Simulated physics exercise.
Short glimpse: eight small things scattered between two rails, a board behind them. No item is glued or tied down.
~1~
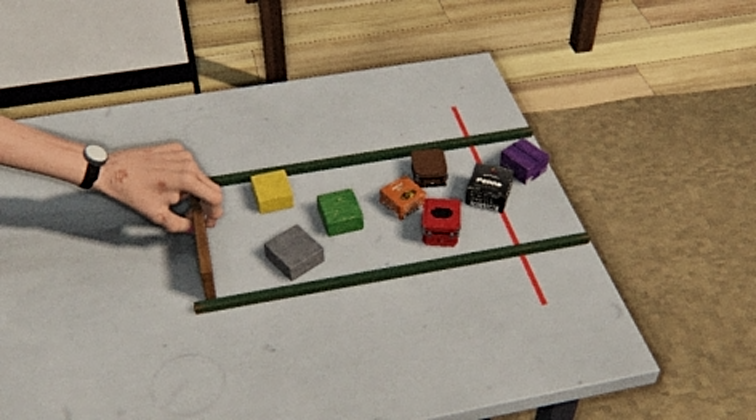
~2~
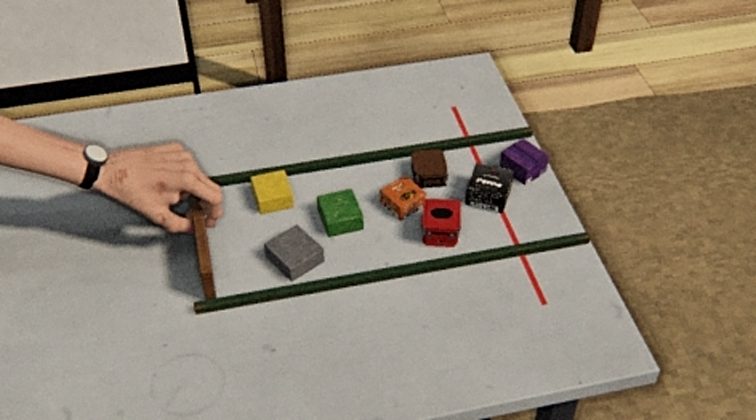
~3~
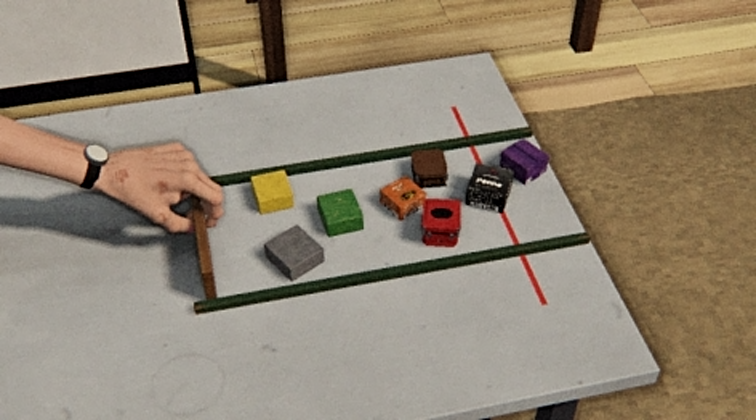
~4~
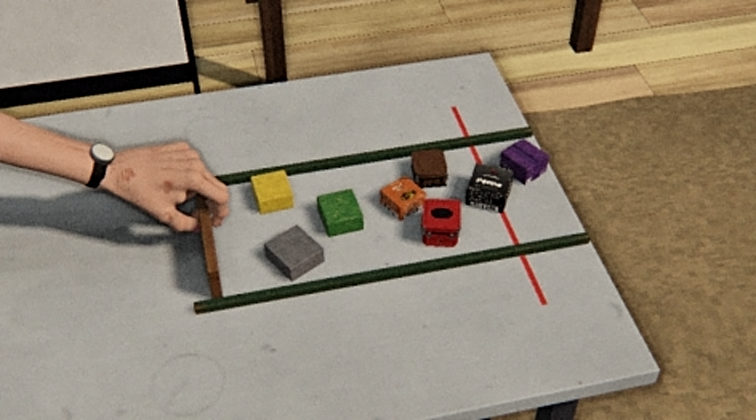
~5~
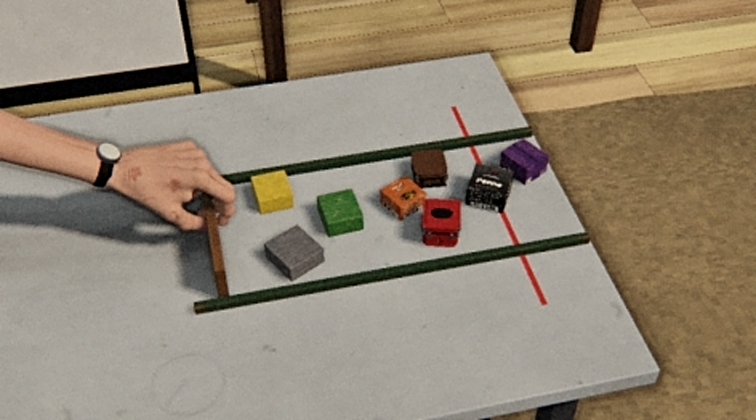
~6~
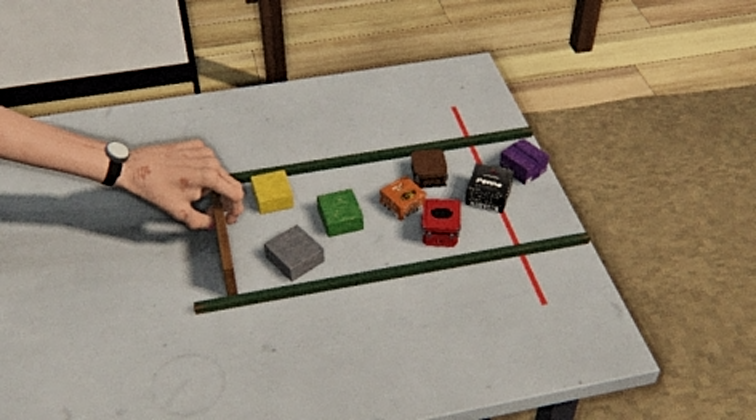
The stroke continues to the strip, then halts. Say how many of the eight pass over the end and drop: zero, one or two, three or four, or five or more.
One to two lost.
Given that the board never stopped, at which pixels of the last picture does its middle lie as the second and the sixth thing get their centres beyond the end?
I'd say close to (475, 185), then close to (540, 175).
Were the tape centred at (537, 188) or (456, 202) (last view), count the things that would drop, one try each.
5 and 0 down on the floor.
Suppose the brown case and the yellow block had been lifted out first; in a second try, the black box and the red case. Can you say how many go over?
Result, first then second: 1, 1.
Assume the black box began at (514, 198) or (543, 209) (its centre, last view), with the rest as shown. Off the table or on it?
Result for the black box: Place one, it does not stay; place two, it does not stay.
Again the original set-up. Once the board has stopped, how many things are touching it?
Result: 3 in all.
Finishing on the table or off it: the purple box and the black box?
The purple box is gone, and the black box is gone.
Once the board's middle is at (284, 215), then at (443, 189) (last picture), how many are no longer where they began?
Tally at point one: 2; at point two: 8.
Soon after, none off yet; purple box at rest near (524, 162); black box at rest near (489, 188); brown case at rest near (429, 169).
In the end, the number that fall off is one or two; gone, black box and purple box.
